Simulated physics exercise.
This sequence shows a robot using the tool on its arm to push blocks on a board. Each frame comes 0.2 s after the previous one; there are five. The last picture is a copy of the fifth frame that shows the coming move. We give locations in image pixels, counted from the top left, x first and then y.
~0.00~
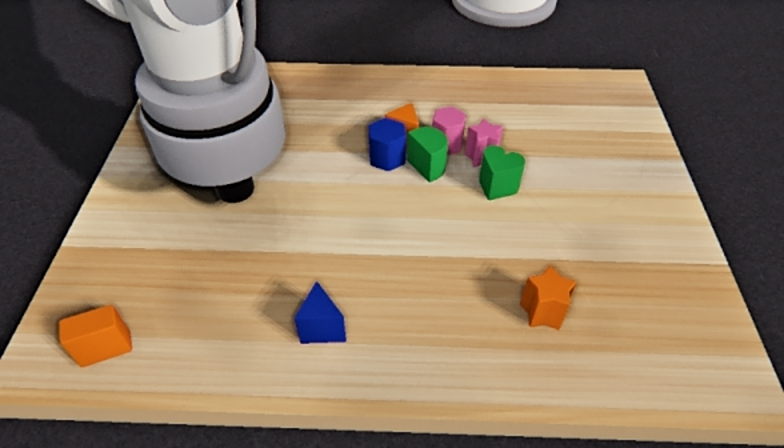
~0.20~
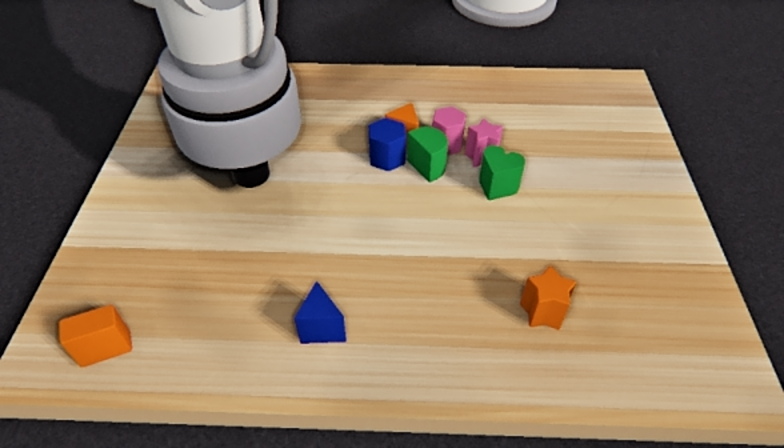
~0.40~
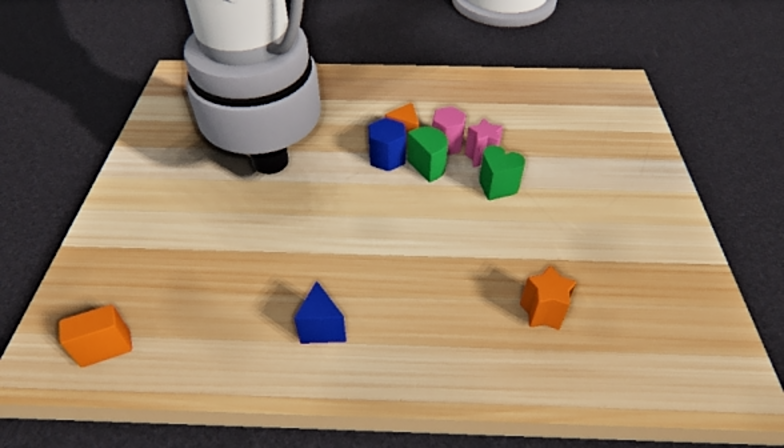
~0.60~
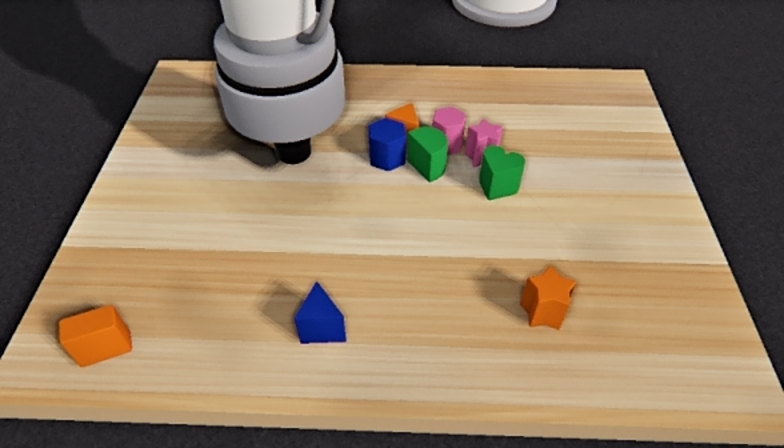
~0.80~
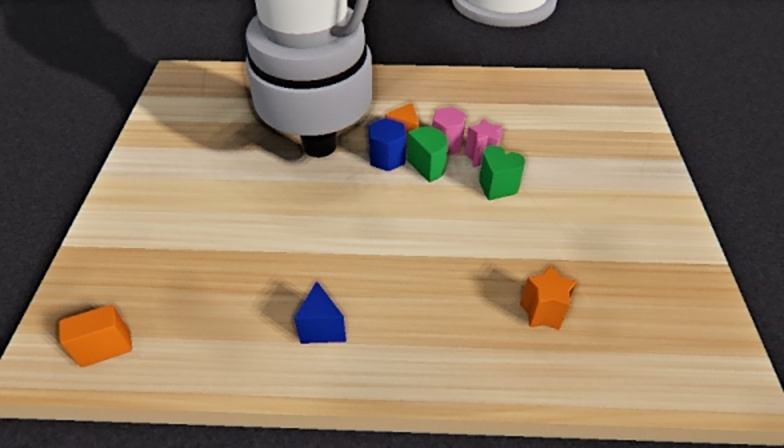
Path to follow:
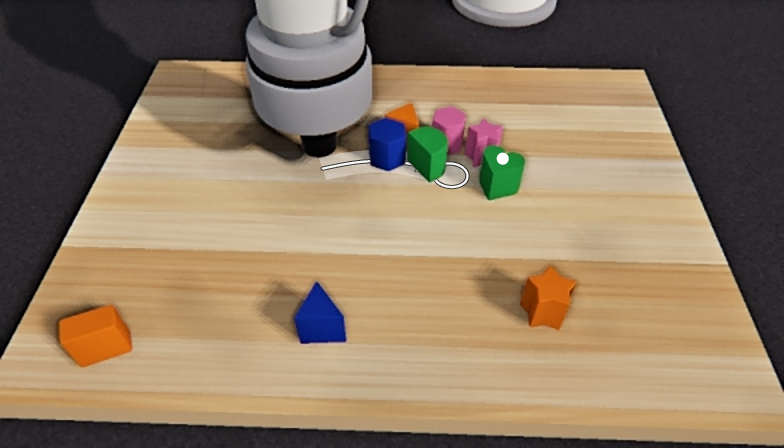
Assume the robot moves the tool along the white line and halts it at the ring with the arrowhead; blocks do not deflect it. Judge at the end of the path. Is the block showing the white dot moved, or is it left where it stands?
The result: It moves.
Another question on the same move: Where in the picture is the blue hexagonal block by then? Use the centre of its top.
Around (454, 122).
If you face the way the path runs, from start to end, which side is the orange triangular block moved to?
Its shift is leftward.
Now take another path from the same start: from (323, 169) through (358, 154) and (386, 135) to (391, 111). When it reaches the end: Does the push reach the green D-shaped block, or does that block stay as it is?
The green D-shaped block moves.
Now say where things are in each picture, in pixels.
In the first picture, lower end of the tool (236, 191), tops of blocks, blue hexagonal block (387, 130), orange triangular block (405, 113), green D-shaped block (430, 138), pink hexagonal block (450, 116), green heart block (503, 159).
In the second picture, tool (252, 176), blocks as before.
In the third picture, tool (271, 163), blocks as before.
In the fourth picture, tool (294, 154), blocks as before.
In the fifth picture, tool (320, 147), blue hexagonal block (387, 130), orange triangular block (405, 113), green D-shaped block (430, 138), pink hexagonal block (450, 116), green heart block (503, 159).
The drawn path runs from (323, 169) via (366, 161) and (409, 164), ending at (451, 175); the dot is on the green heart block.
On the path given first. One third of the way, tool (365, 140); blue hexagonal block (399, 128); orange triangular block (409, 110); green D-shaped block (437, 138), turned 20° clockwise.
Two thirds of the way, tool (410, 142); blue hexagonal block (439, 122), turned 30° anticlockwise; orange triangular block (417, 105), turned 30° anticlockwise; green D-shaped block (461, 140), turned 80° clockwise; pink hexagonal block (466, 111), turned 45° anticlockwise.
At the end, tool (453, 154); blue hexagonal block (454, 122), turned 55° anticlockwise; orange triangular block (417, 105), turned 30° anticlockwise; green D-shaped block (485, 146), turned 40° clockwise; pink hexagonal block (476, 105), turned 60° anticlockwise; green heart block (516, 160), turned 35° clockwise.
